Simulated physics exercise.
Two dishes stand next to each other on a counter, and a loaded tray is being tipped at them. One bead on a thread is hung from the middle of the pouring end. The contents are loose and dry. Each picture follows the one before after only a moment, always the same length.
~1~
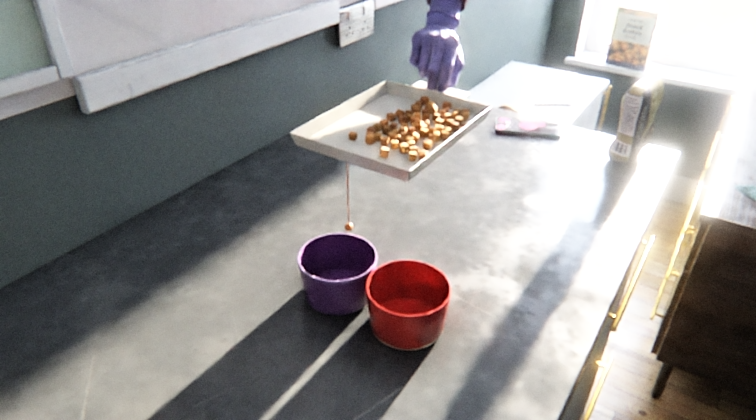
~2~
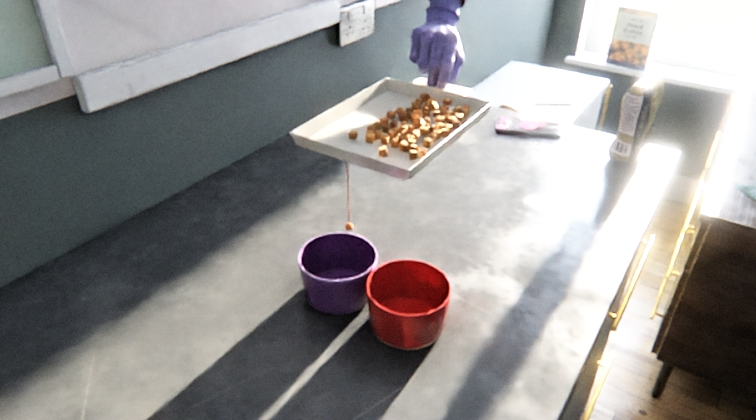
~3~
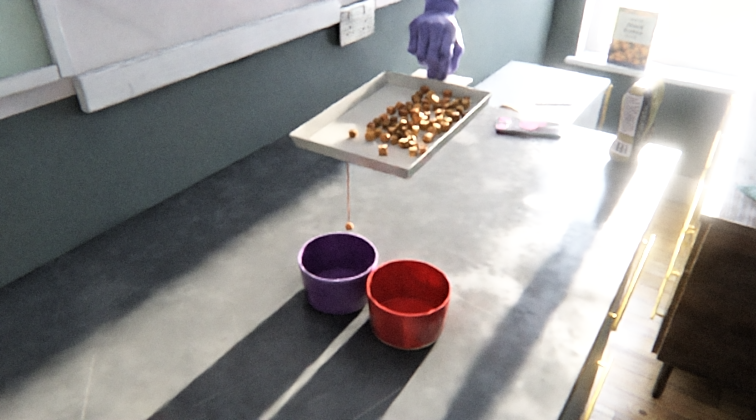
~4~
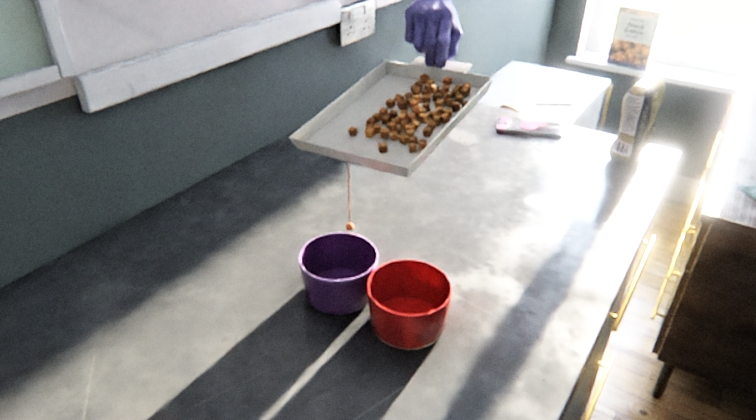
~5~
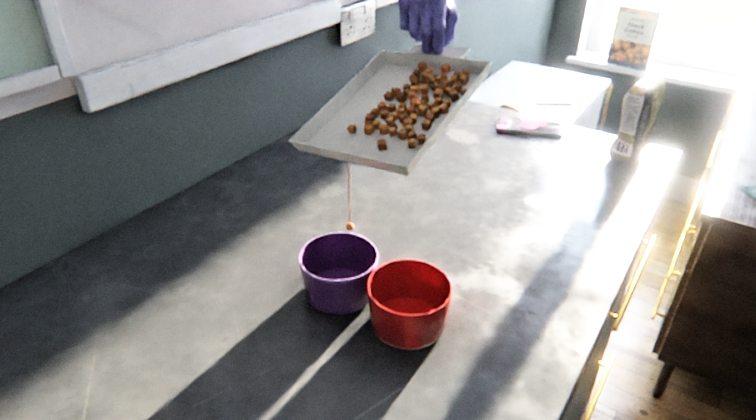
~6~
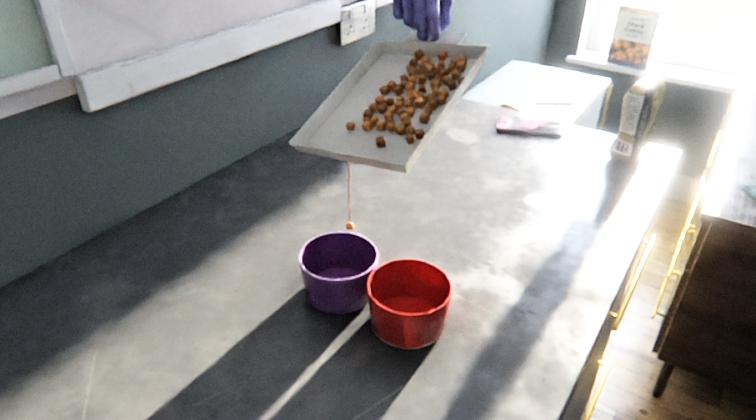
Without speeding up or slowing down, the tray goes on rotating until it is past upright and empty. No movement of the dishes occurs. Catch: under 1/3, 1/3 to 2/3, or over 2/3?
Fails to reach a third.
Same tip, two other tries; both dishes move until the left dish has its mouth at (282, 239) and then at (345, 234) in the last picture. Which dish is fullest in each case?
Going by the two tries in order: The left-placed dish, then the left-placed dish.
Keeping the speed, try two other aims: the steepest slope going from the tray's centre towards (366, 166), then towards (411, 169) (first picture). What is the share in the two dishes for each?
In order, some 100 % and some 20 %.
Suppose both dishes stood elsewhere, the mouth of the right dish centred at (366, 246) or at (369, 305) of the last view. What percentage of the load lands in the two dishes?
70 and 10 %.
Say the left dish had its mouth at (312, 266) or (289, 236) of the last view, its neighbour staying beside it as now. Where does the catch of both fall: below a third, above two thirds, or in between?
Position 1 - under a third; position 2 - above two thirds.
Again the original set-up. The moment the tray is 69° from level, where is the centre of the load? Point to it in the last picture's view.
Look close to (325, 142) in the last picture.
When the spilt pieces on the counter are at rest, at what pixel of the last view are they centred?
Once everything settles, the pieces are centred near (279, 263).
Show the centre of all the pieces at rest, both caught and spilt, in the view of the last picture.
I'd place the middle at about (289, 268).
Soon after the last picture, tray tipped steeply; most on the tray; a stray few outside both; a small part in the air.
A little later, tray tipped past a quarter turn; about half on the tray; a small part in the left dish; about a quarter outside both; a small part in the air.
Later still, tray tipped past a quarter turn; about a quarter in the left dish; most outside both.
At rest, tray tipped past a quarter turn; none in the right dish; about a quarter in the left dish; most outside both.
